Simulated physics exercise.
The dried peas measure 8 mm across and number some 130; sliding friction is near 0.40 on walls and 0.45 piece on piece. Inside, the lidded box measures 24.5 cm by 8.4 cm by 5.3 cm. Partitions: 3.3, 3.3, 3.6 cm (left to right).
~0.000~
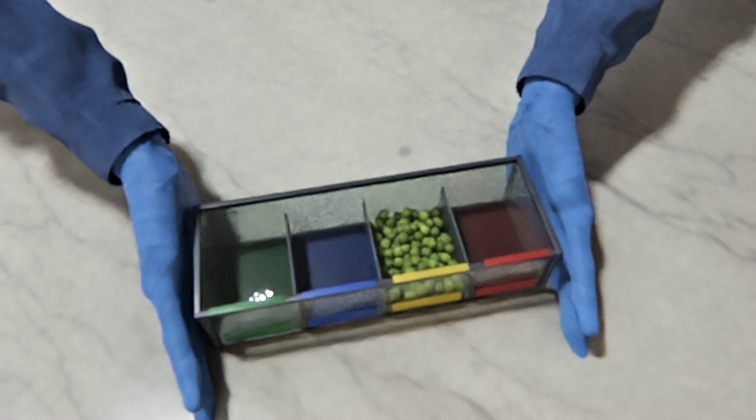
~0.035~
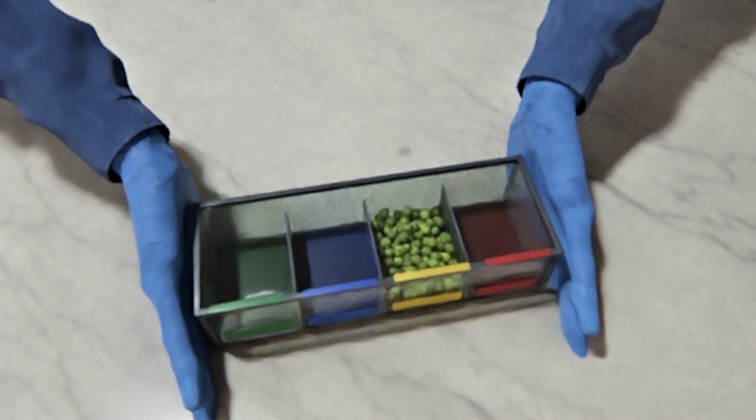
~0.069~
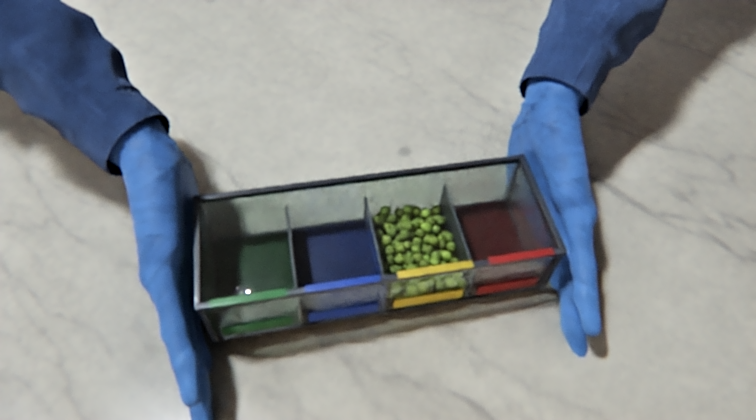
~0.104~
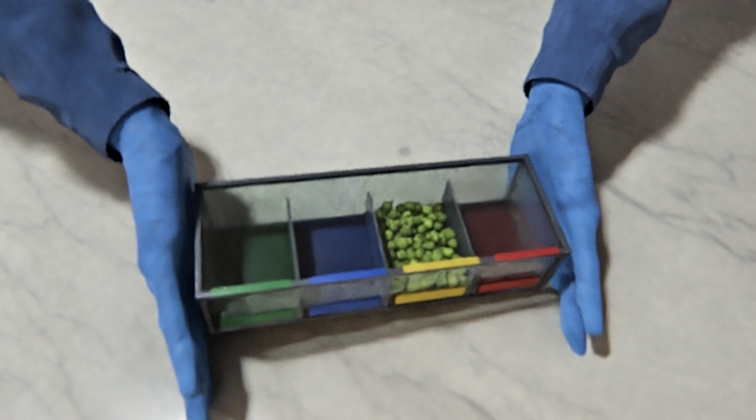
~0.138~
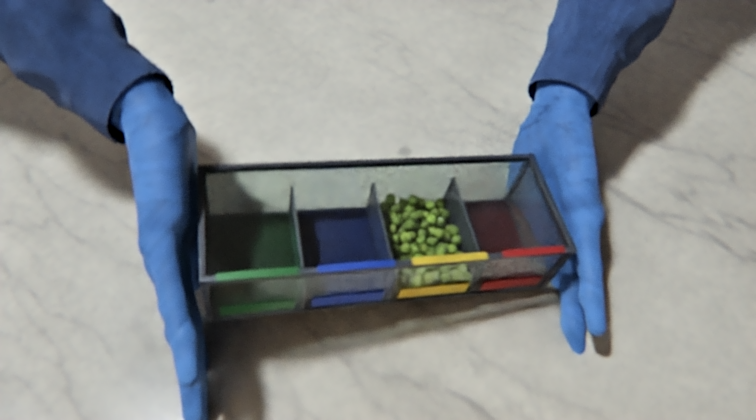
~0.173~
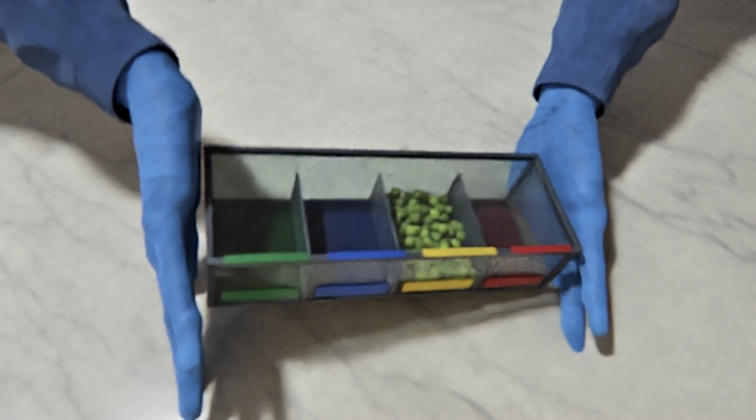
Blue-gloved hands tilting a clear four-section box, its left end rising, with green peas staying in the yellow-marked compartment.
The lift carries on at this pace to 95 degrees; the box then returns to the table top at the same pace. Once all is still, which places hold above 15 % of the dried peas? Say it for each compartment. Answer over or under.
Red compartment: Over; blue compartment: Under; green compartment: Under; yellow compartment: Over.
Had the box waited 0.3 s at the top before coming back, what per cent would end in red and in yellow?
In that case red 40, yellow 60.
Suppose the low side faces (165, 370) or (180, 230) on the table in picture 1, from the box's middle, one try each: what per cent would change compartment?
Some 75 and 70 per cent.
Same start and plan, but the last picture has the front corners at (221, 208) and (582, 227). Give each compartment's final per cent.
Red 40, blue 0, green 0, yellow 60.
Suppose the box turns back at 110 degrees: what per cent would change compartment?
Some 55 per cent.
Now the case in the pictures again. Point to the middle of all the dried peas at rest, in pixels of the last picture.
Near (446, 252).
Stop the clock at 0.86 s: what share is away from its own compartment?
Some 10 per cent.
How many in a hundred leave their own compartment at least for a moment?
Some 40 per cent.
Then, at 0.86 s, tilt 95 degrees; red 10 %, yellow 90 %.
After 1.32 s, tilt 41 degrees; red 35 %, yellow 65 %.
Then, at 1.85 s, tilt 0 degrees; red 40 %, yellow 60 %.
In the end, at 2.4 s, red 40 %, blue 0 %, green 0 %, yellow 60 %.
